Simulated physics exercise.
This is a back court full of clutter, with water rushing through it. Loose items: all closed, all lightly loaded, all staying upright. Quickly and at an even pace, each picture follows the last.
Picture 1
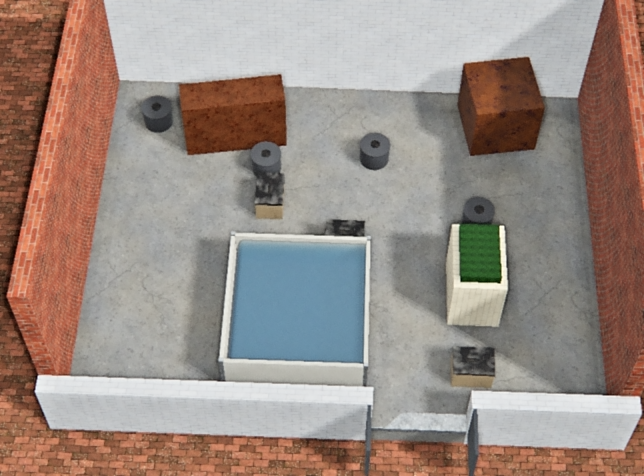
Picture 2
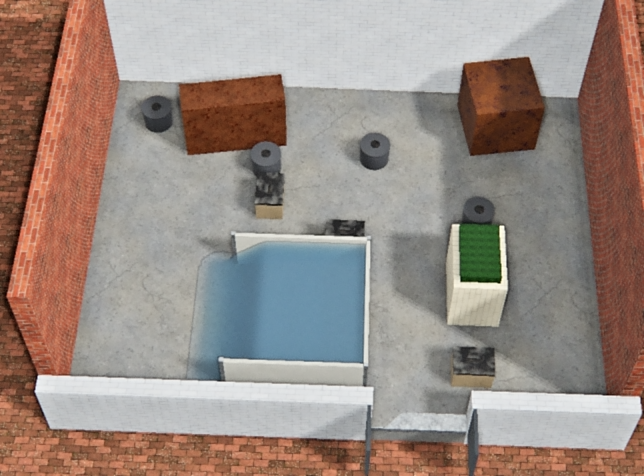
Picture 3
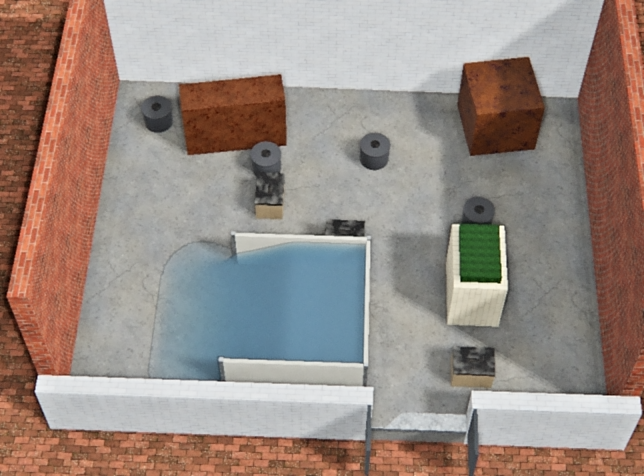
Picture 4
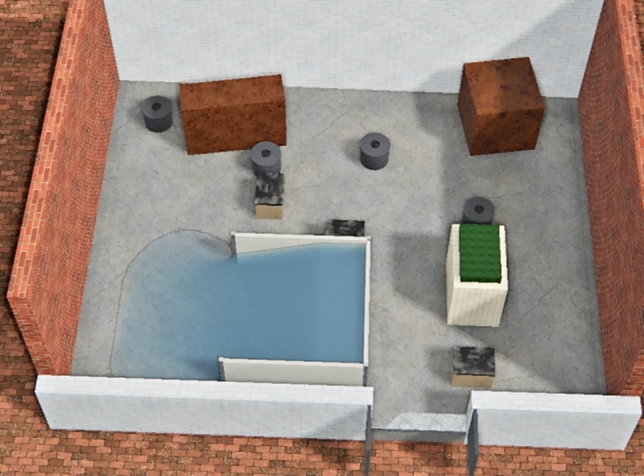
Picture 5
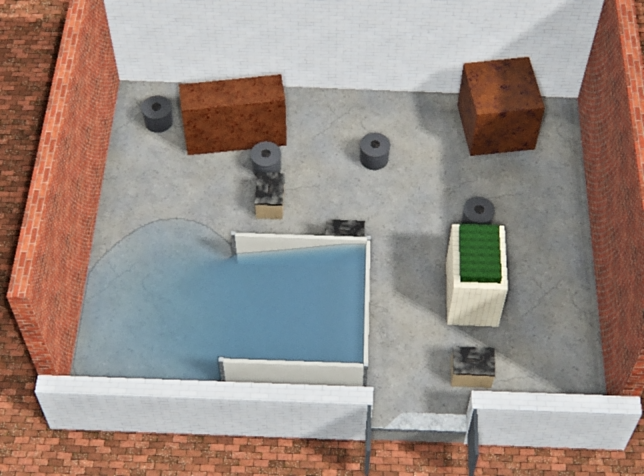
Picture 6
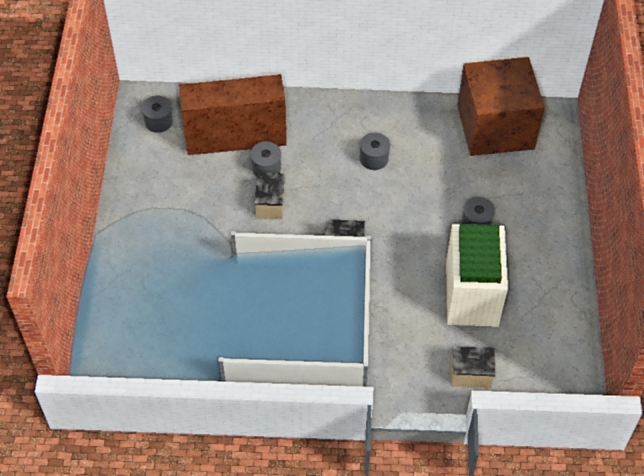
Water spreading leftward from an open-sided white-walled pool across a grey walled yard, while the scattered boxes and drums stay still.
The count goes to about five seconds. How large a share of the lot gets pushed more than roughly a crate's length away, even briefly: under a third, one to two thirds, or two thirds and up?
Within the middle band.
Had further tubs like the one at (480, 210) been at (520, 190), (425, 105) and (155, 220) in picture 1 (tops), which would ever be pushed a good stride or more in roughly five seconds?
Stays put, stays put, shoved clear.
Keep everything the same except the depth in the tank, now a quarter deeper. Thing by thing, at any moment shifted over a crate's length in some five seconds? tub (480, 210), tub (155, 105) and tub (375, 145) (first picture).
Note, in sequence: Within that / past that mark / past that mark.
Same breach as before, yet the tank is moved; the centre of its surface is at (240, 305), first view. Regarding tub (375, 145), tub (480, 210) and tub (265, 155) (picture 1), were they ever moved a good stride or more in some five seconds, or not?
Well, in order they come out as stayed within it, stayed within it and moved that far.
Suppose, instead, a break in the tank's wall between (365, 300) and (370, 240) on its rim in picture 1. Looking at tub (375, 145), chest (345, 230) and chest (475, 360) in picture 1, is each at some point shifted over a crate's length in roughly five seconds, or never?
First below the mark, then below the mark, then over the mark.
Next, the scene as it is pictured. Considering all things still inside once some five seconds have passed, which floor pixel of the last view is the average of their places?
What remains is centred near (387, 215).
A moment on, 0 of 7 are well off their spots; 0 afloat.
Next, 0 of 7 are well off their spots; 0 afloat.
Later, 1 of 7 are well off their spots; 0 afloat.
In the end, 3 of 7 are well off their spots, and 3 have been at some point; 0 afloat.
